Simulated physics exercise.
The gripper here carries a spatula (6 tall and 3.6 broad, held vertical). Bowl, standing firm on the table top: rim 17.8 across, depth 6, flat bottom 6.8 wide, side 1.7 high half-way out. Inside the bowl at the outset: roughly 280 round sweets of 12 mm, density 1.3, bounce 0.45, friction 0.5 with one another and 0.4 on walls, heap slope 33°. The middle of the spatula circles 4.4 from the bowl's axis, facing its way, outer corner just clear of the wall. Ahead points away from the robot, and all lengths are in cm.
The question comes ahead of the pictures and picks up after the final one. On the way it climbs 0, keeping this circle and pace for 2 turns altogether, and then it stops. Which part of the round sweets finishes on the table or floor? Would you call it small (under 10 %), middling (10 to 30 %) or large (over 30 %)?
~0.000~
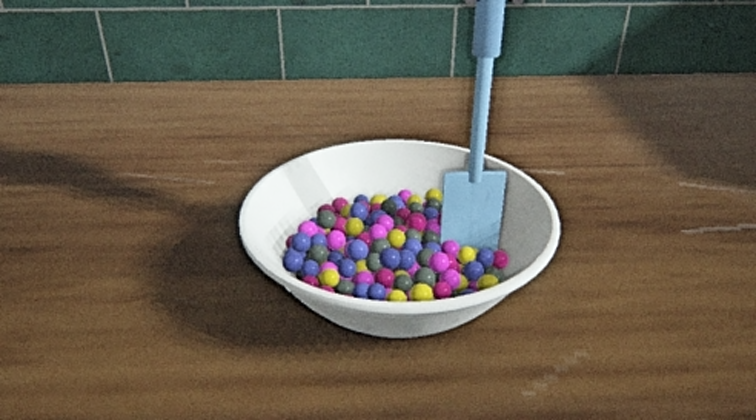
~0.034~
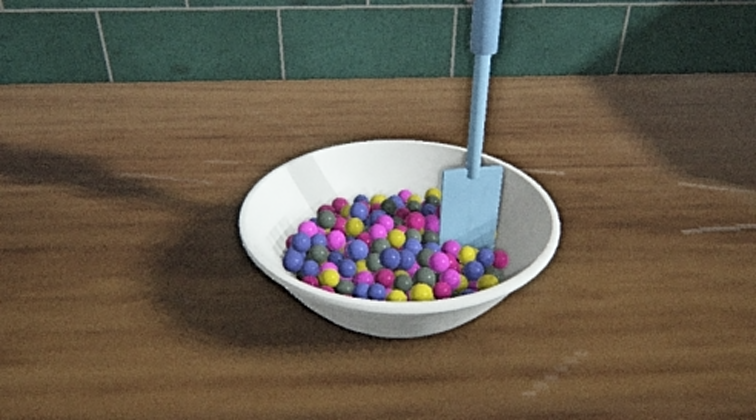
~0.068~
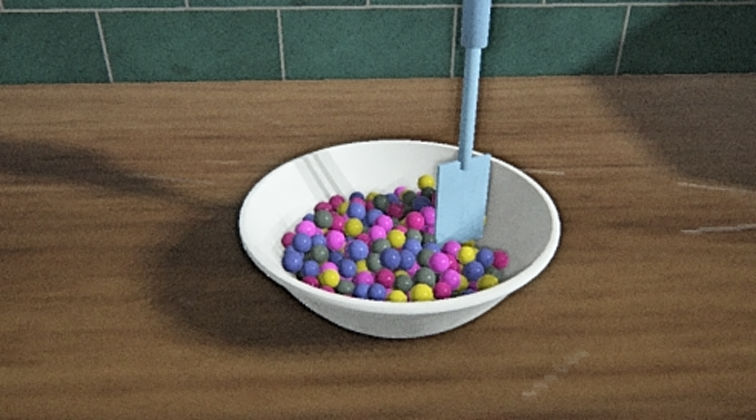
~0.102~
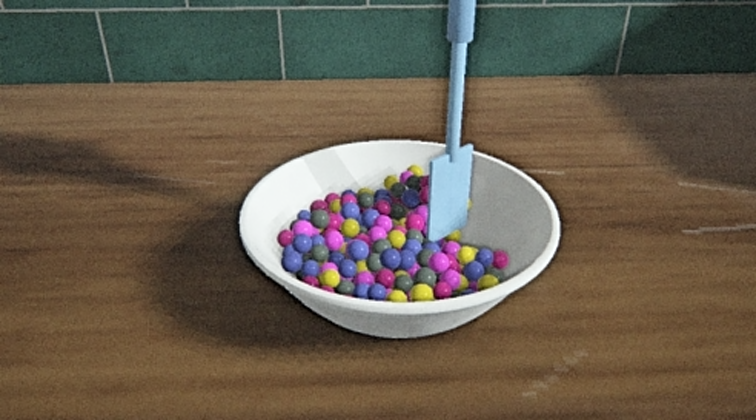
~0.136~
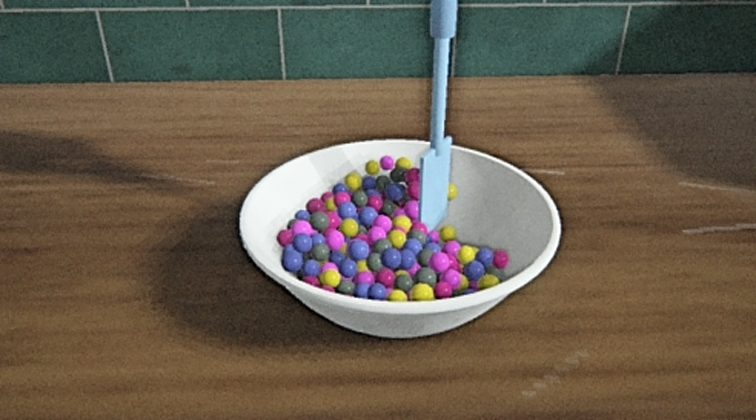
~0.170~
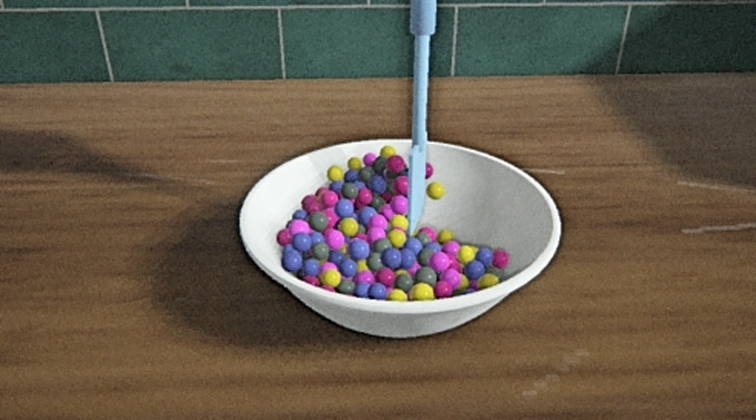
I would call it middling.
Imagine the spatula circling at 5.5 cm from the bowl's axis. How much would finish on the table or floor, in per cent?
In that case roughly 15 per cent.
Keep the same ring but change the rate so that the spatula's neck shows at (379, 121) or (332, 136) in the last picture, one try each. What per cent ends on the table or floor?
First try: About 40 %; second try: About 55 %.
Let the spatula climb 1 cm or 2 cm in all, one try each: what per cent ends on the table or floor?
15 and 10 %.
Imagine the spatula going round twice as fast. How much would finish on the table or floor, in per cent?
That would be some 50 percent.
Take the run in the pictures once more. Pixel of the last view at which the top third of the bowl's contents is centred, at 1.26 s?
I'd point to about (371, 279).
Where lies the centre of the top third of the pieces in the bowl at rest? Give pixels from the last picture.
Roughly at pixel (447, 206).
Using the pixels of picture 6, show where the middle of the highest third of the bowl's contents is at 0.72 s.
I'd point to somewhere close to (487, 223).
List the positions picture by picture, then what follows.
The first picture shows spatula neck at (477, 149), 0° round; upper third of the load around (394, 243), from x 295 to 500, top at y 195; 280 in the bowl.
The second picture shows spatula neck at (475, 146), 7° round; upper third of the load around (394, 243), from x 295 to 500, top at y 195.
The third picture shows spatula neck at (466, 137), 22° round; upper third of the load around (394, 235), from x 290 to 500, top at y 185.
The fourth picture shows spatula neck at (453, 130), 38° round; upper third of the load around (387, 228), from x 285 to 500, top at y 175.
The fifth picture shows spatula neck at (437, 125), 54° round; upper third of the load around (377, 227), from x 285 to 500, top at y 165.
The sixth picture shows spatula neck at (419, 121), 70° round; upper third of the load around (366, 220), from x 285 to 500, top at y 155; 280 in the bowl.
By 0.72 s, 326° round, highest piece 7 above the table; 259 in the bowl, 18 on the table or floor, 3 in flight or on the tool.
By 1.26 s, 223° round, highest piece 8 above the table; 234 in the bowl, 44 on the table or floor, 2 in flight or on the tool.
By 1.74 s, 0° round, highest piece 6 above the table; 221 in the bowl, 59 on the table or floor.
By 2.44 s, 0° round, highest piece 6 above the table; 221 in the bowl, 59 on the table or floor.
Final count, 221 in the bowl, 59 on the table or floor. That is 21 % on the table or floor.
